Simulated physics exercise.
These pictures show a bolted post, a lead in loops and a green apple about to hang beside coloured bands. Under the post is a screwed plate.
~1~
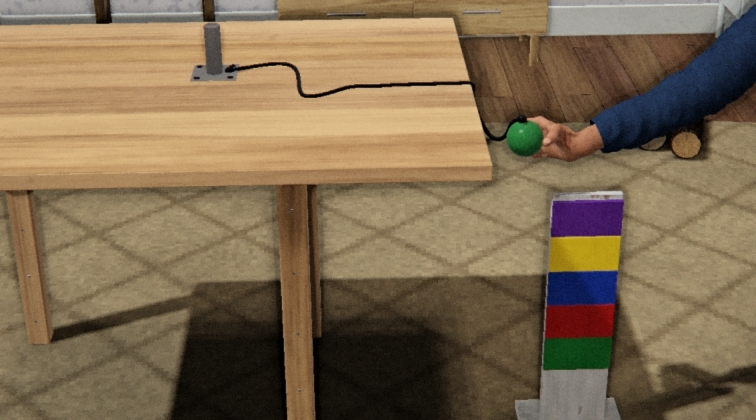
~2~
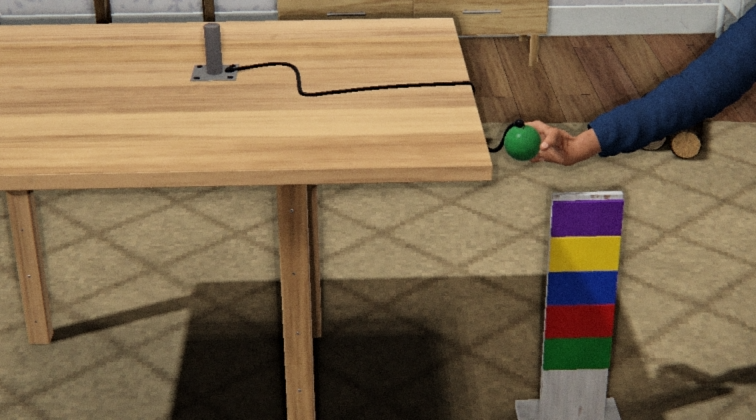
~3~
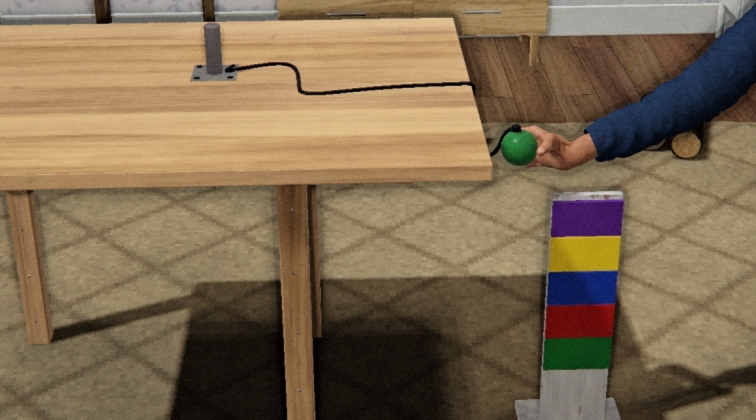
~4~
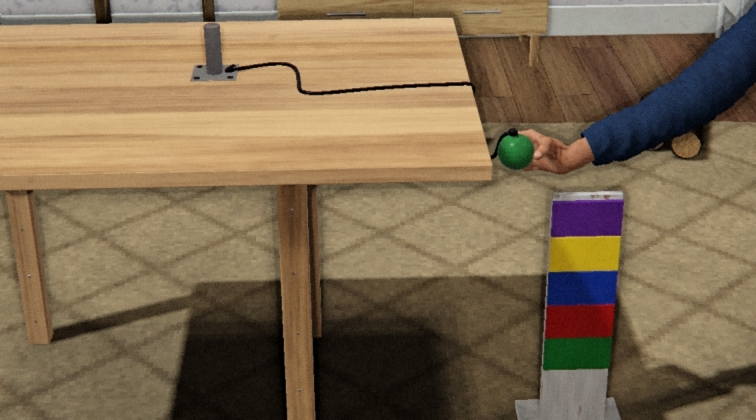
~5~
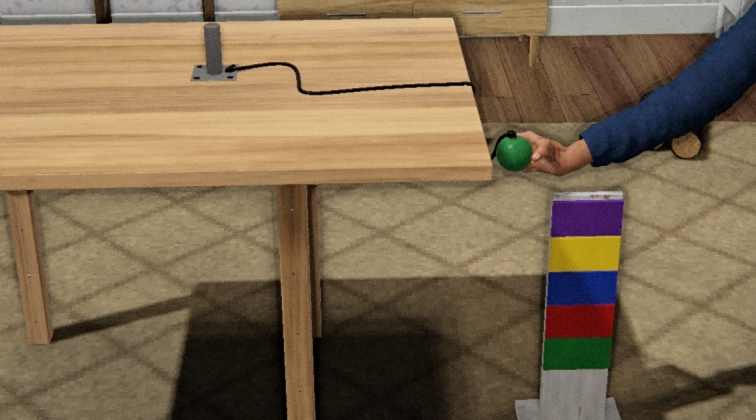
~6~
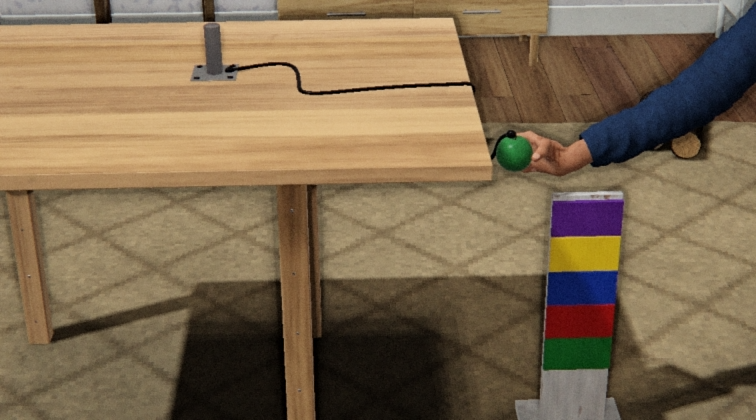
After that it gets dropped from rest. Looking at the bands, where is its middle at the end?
Its middle is at the blue band.
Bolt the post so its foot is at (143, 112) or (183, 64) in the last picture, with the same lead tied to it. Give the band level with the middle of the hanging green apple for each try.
In turn, yellow and then yellow.
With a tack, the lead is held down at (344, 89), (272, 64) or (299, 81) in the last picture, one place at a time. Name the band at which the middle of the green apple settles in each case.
First try purple, second try blue, third try yellow.
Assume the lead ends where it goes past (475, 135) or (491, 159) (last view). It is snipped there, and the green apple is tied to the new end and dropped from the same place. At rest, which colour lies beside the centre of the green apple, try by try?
One after the other: Purple; yellow.
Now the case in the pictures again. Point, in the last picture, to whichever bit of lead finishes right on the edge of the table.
Look around (408, 86).
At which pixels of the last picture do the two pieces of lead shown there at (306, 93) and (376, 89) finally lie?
Around (373, 82); the other one around (443, 87).
Early on, apple near (475, 261); level with yellow.
Midway, apple near (468, 281); level with blue.
Finally, apple near (470, 283); level with blue. Its middle rests at the blue band.
